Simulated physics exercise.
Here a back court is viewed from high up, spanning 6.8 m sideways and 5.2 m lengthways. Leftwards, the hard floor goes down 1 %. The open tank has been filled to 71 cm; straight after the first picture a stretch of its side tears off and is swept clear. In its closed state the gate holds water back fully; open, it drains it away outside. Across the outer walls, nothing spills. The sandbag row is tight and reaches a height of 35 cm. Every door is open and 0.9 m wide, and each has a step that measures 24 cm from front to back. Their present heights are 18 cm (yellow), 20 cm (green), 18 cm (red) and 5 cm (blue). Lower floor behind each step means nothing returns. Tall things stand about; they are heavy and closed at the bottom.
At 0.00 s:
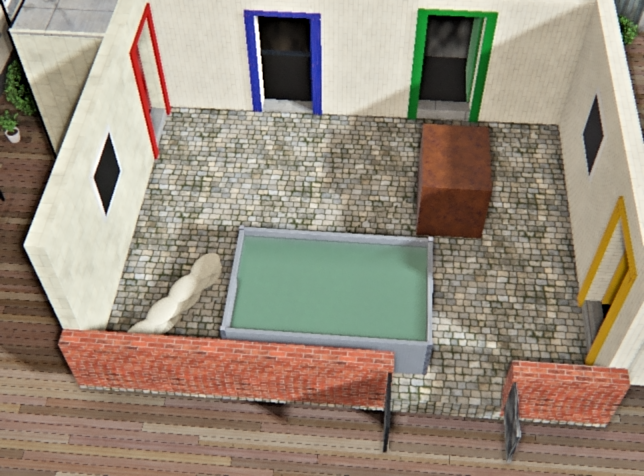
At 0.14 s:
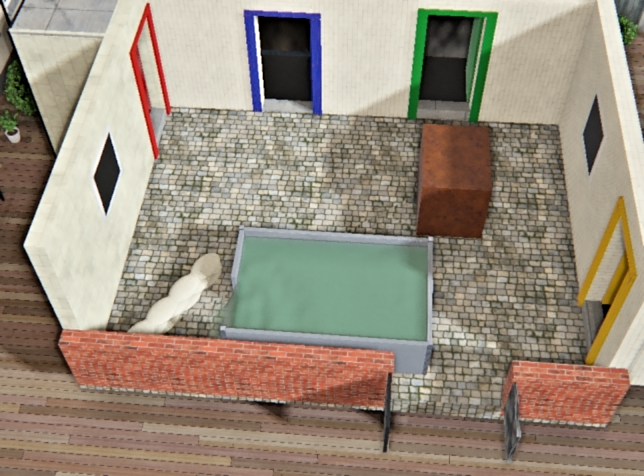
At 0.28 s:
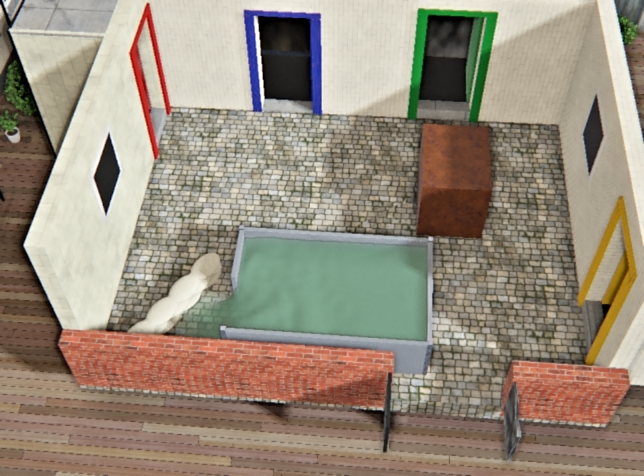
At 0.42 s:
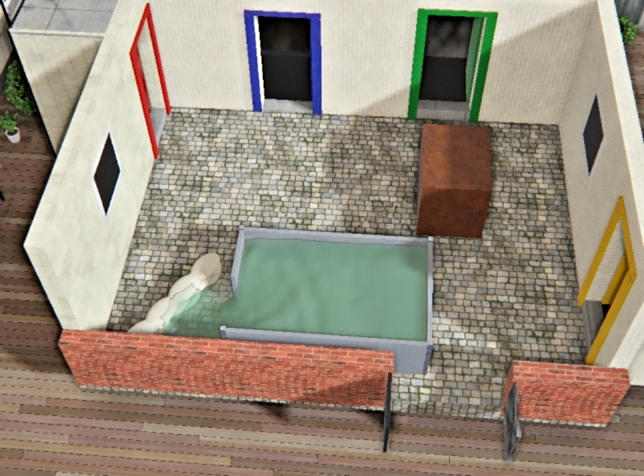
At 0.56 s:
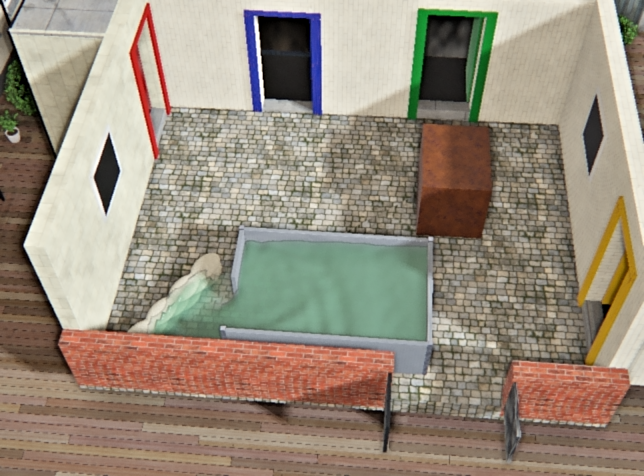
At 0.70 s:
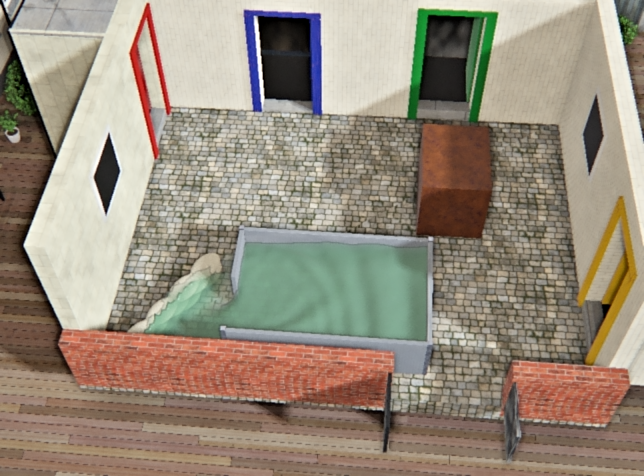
Greenish water pours through a gap that opens in the left side of a grey-walled tank in a walled courtyard, spreading across the stone floor toward the front left and washing against a pale twisted object as ripples cross the tank.
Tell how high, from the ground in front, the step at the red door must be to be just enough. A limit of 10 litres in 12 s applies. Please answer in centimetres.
It must be about 20 cm high.
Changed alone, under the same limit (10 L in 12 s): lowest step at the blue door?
At blue, roughly 13.5 cm.
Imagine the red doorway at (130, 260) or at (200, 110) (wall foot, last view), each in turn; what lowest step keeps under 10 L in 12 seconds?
Minimums: About 10.5 cm and 22 cm.
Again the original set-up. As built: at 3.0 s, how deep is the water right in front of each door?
In cm - yellow: 0, green: 0, red: 6, blue: 0.
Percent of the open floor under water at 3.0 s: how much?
Some 45 per cent of it.
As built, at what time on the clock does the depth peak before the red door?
It peaks around 5.0 s.
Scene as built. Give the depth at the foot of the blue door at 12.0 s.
It comes to about 8.0 centimetres deep.
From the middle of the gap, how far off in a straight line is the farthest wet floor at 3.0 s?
Near 4.8 m, more or less.
After 1.4 s water covers 10 % of the floor, deepest (64 cm) near (169, 333); it has not reached the red door.
After 3.0 s water covers 45 % of the floor, deepest (49 cm) near (151, 355); 6 cm at the red door, 0 litres in over its 18 cm step.
After 12.0 s water covers 95 % of the floor, deepest (22 cm) near (151, 355); 9 cm at the red door, 15 litres in over its 18 cm step.
At the red door as built, the water arrived by 2.4 s and peaked near 21 cm at 5.2 s.
With a step of 17.5 cm, 17 litres would have come in within the 12 s; with 24 cm, 3 litres. So under 10 litres takes about 20 cm.
